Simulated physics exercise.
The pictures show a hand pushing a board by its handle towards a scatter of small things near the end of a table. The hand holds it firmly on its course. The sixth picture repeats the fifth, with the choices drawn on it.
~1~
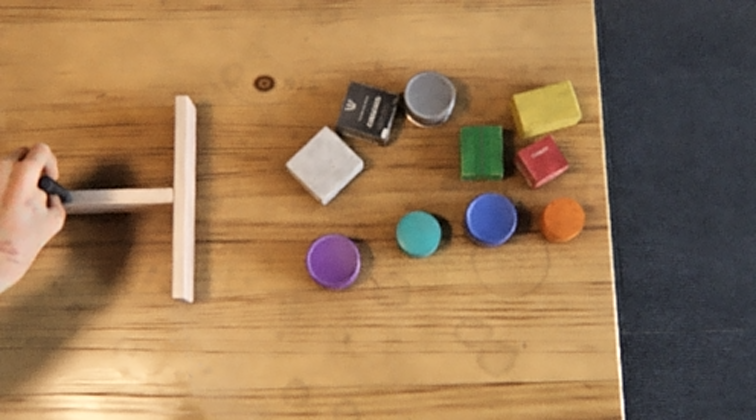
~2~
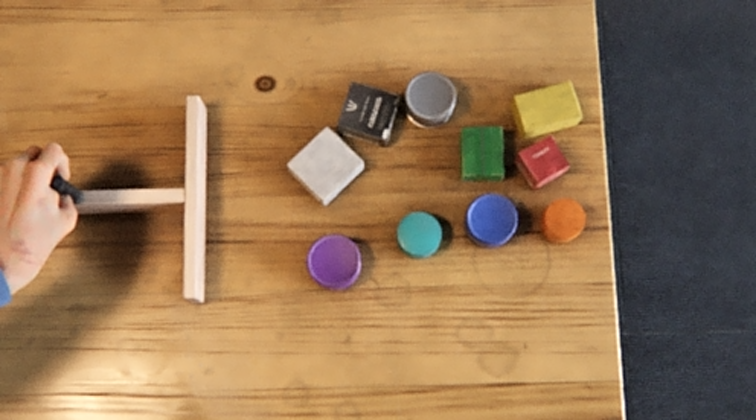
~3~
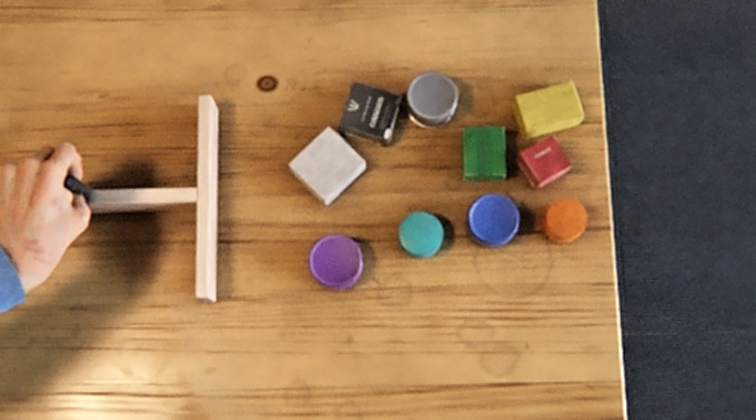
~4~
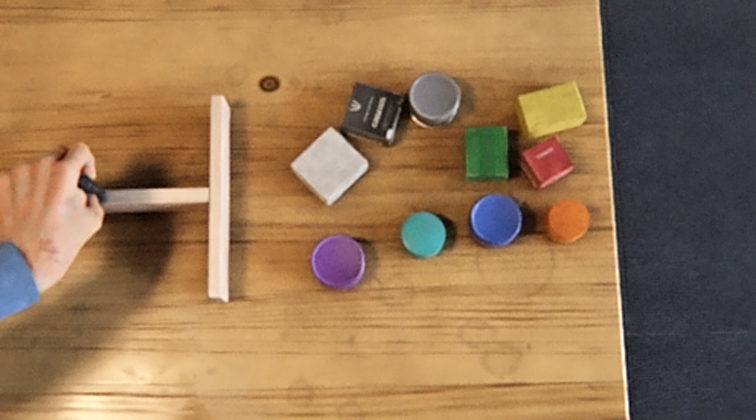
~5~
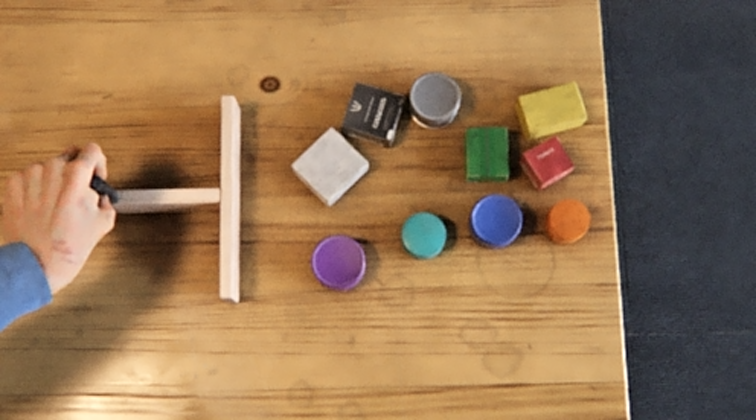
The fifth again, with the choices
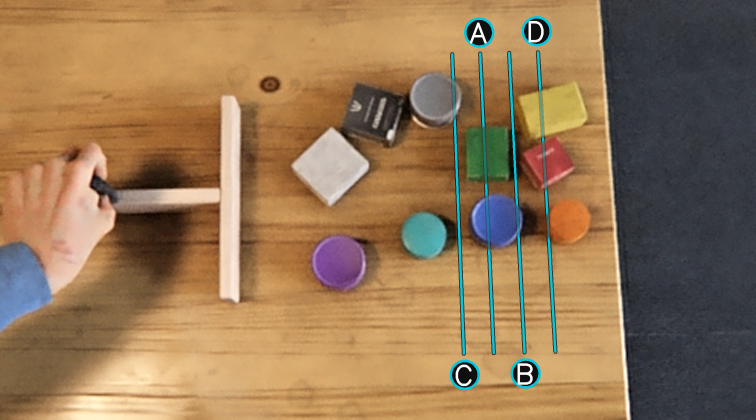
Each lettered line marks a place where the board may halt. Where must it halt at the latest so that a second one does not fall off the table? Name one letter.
A.
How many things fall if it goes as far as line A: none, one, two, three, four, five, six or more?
The count is none.
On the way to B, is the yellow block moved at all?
Yes.
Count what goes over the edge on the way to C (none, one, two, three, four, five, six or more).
The count is none.
On the marked copy, A at (487, 199); B at (517, 198); C at (458, 199); D at (546, 197).
With A. Early on, board (320, 192); purple jar (355, 264); white block (361, 166).
Further on, board (413, 190); grey tin (493, 100); green box (491, 156).
At the end, board (485, 189); yellow block (609, 118); red box (602, 165); none fallen.
As for the rest, B drops three; C is within the limit but short; D drops five.
